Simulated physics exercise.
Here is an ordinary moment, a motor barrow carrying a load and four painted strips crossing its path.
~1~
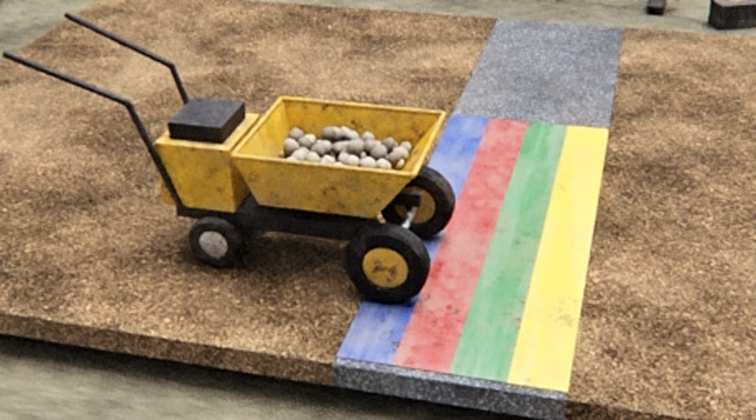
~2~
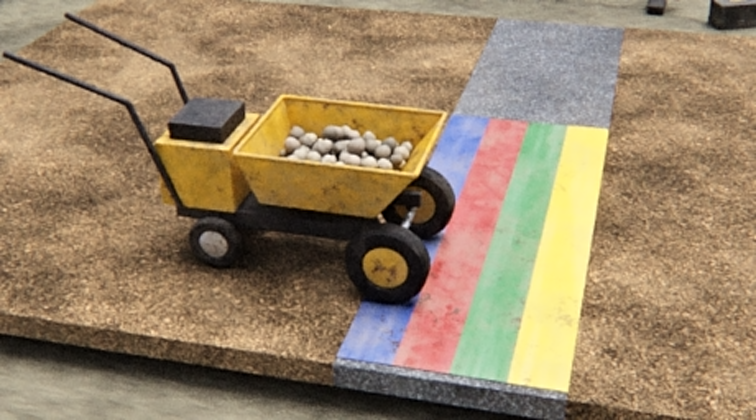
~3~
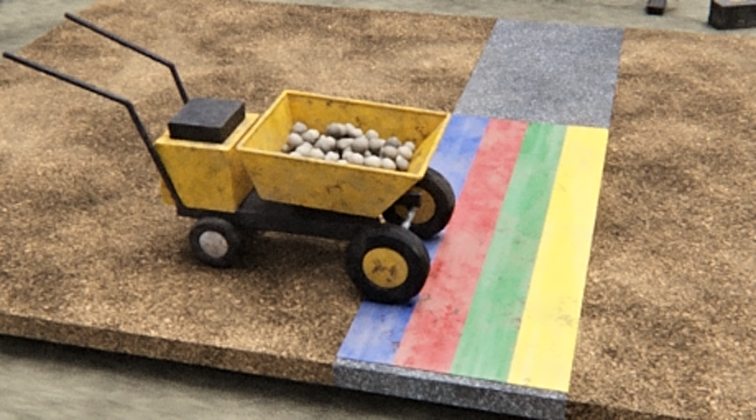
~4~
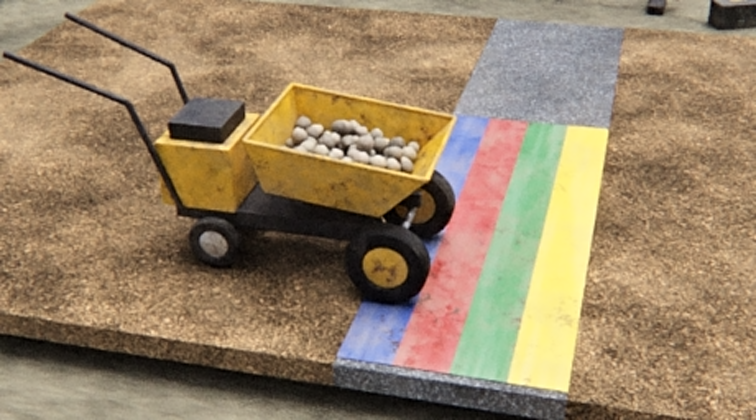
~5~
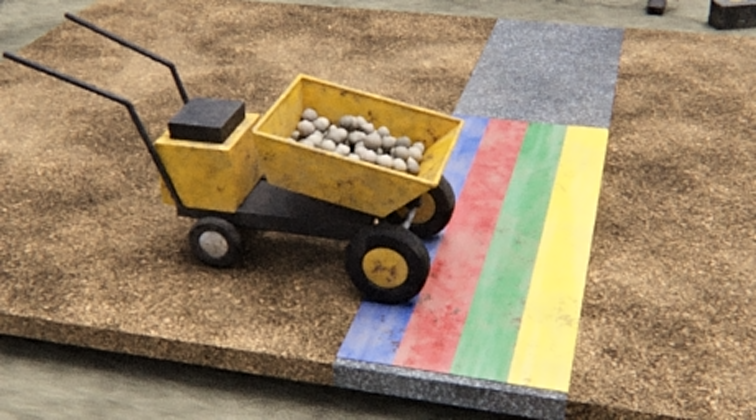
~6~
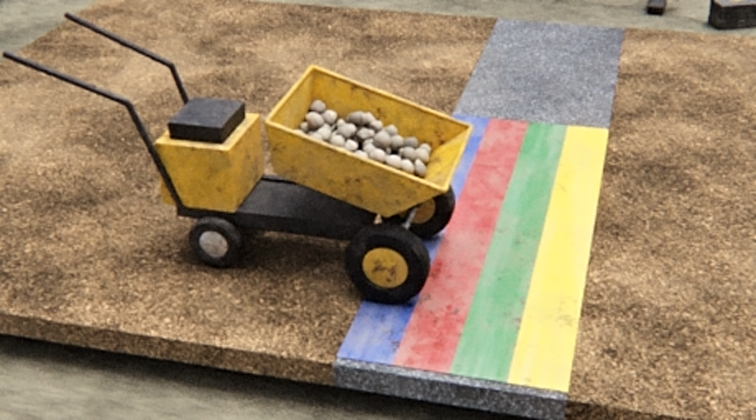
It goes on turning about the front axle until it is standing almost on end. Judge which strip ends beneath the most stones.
Beneath the most stones: The yellow strip.
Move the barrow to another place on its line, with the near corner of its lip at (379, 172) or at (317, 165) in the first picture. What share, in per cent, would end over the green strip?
The first position yields around 40 per cent; the second yields around 30 per cent.
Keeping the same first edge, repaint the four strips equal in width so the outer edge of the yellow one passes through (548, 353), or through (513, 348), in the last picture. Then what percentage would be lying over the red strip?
In order, 0 % and 0 %.
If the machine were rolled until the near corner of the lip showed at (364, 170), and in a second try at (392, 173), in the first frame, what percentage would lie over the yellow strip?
You'd get 30 in a hundred the first time and 40 in a hundred the second.
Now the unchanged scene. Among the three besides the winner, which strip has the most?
The strip in second place is that green strip.
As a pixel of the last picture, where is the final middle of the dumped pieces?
Near (564, 278).
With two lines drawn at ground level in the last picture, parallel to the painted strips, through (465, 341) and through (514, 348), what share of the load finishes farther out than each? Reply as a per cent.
Around 100 per cent for the first, around 80 per cent for the second.
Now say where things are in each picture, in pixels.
The first frame shows lip of the skip (413, 176), level; top of the load (346, 161), river pebbles; blue strip (380, 325); red strip (433, 332); green strip (489, 340); yellow strip (545, 348).
The second frame shows lip of the skip (415, 176), level; top of the load (347, 156).
The third frame shows lip of the skip (419, 178), tipped barely; top of the load (350, 155).
The fourth frame shows lip of the skip (426, 181), tipped a little; top of the load (348, 144).
The fifth frame shows lip of the skip (434, 185), tipped a little; top of the load (333, 139).
The sixth frame shows lip of the skip (444, 191), tipped clearly; top of the load (322, 137); blue strip (380, 325); red strip (433, 332); green strip (489, 340); yellow strip (545, 348).
Just after the last frame, skip tipped steeply; every one in the skip.
A moment on, skip tipped right over; the larger part in the skip; about a tenth over the green strip; about a tenth over the yellow strip.
Further on, skip tipped right over; about a tenth in the skip; roughly a quarter over the green strip; roughly half over the yellow strip; roughly a quarter off the paint.
When it is over, skip tipped right over; not one over the blue strip; not one over the red strip; roughly a quarter over the green strip; roughly half over the yellow strip; roughly a third off the paint.
